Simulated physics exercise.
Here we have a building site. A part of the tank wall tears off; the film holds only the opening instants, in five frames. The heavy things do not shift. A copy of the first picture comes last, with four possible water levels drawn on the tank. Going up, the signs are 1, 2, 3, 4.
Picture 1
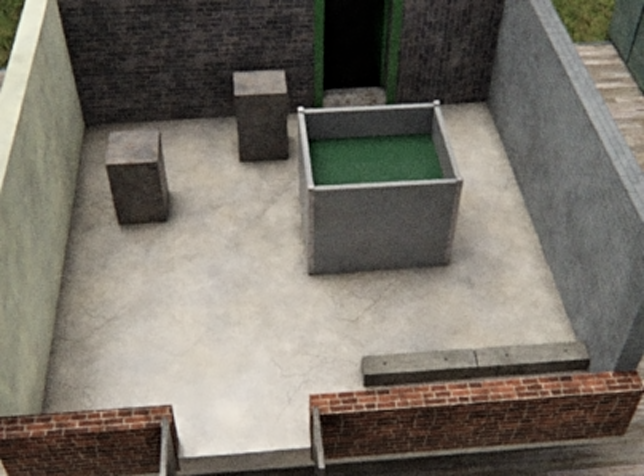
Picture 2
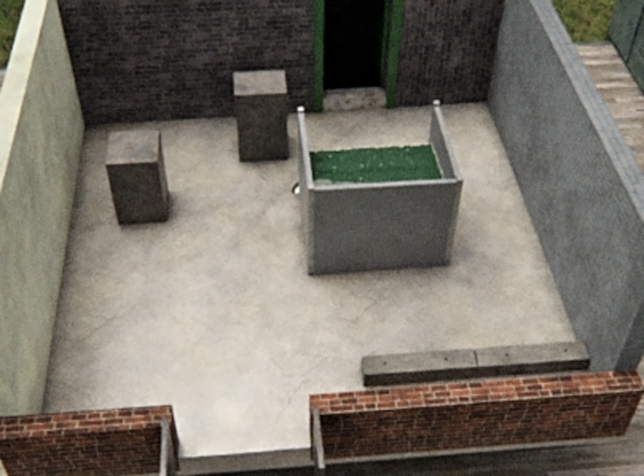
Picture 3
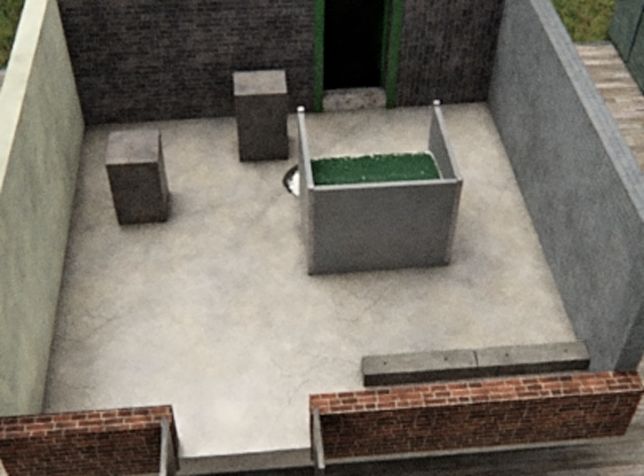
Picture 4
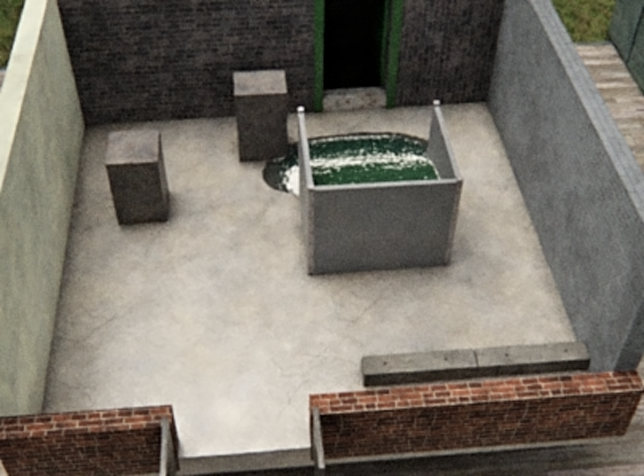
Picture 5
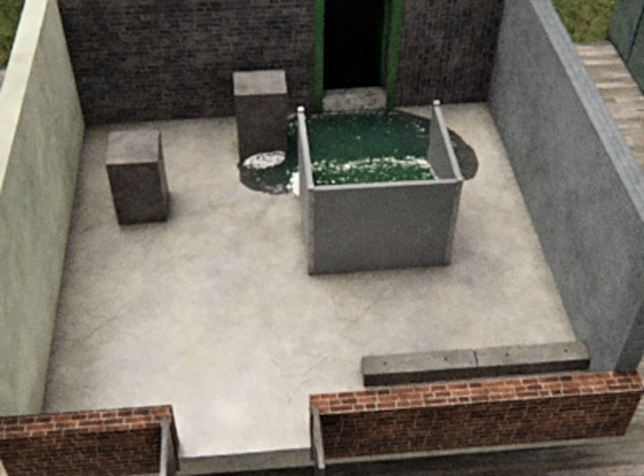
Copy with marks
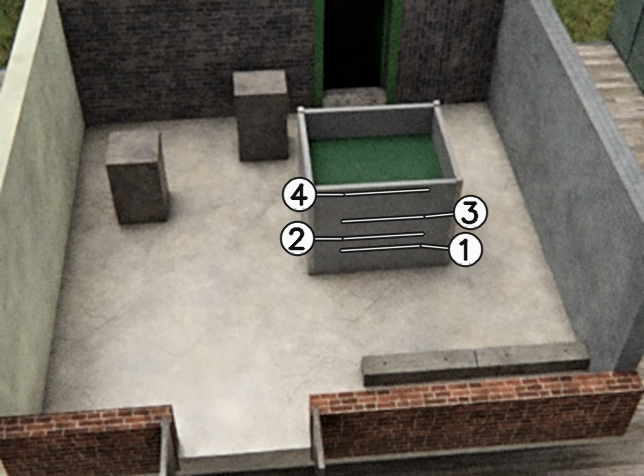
On a building site, green water pours from a tank's open back and spreads across the ground.
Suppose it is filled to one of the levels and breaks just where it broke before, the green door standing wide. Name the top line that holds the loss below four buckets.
That is line 1.
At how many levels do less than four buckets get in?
One.
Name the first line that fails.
2 it is.
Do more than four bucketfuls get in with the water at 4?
Yes, it does.
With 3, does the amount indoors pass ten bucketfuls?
Yes, it does.
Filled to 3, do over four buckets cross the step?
Yes, it does.
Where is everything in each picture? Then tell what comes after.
Water in the tank at rest, its middle at (375, 171); foot of the green doorway at (354, 110); open gate at (241, 396), in the first picture.
Water covers 2 % of the ground, its front hidden from here, in the second picture.
Water covers 4 % of the ground, its front hidden from here, in the third picture.
Front seen at (277, 179), 9 % of the ground wet, in the fourth picture.
Front seen at (253, 169), 15 % of the ground wet, in the fifth picture.
On the marked copy, 1 at (381, 248); 2 at (382, 236); 3 at (383, 219); 4 at (386, 192); from the bottom up 1, 2, 3, 4.
With 1, a bucket or two gets in.
With 2, about 9 bucketfuls get in.
With 3, dozens of bucketfuls pour in.
With 4, dozens of bucketfuls pour in.
